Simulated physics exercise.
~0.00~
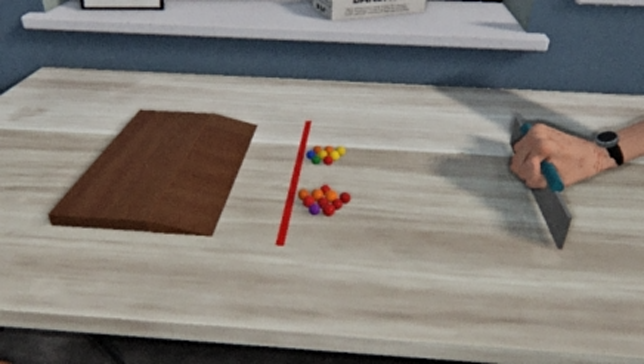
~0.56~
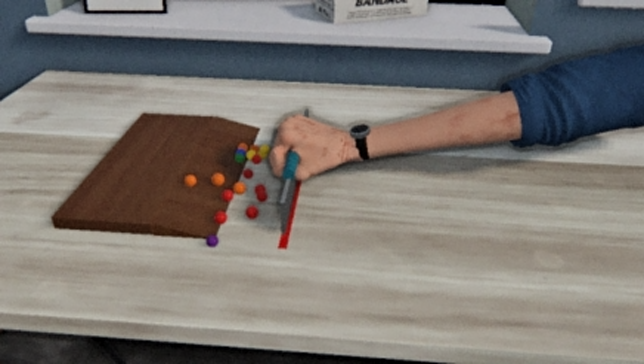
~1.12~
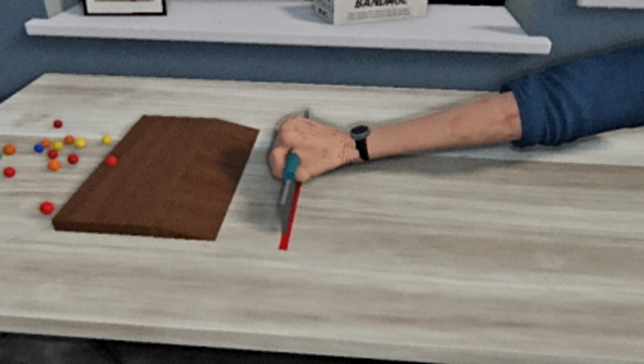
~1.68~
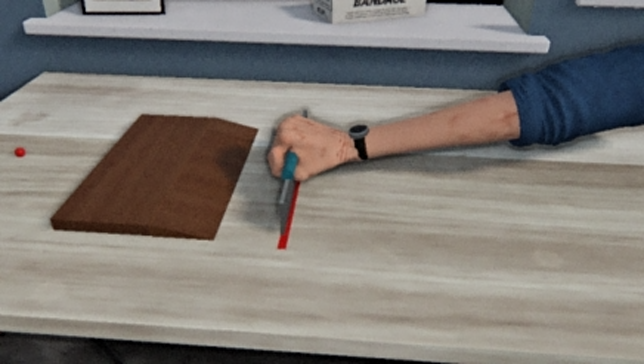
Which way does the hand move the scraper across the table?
The hand moves the scraper to the left, bringing it up to the strip of red tape.
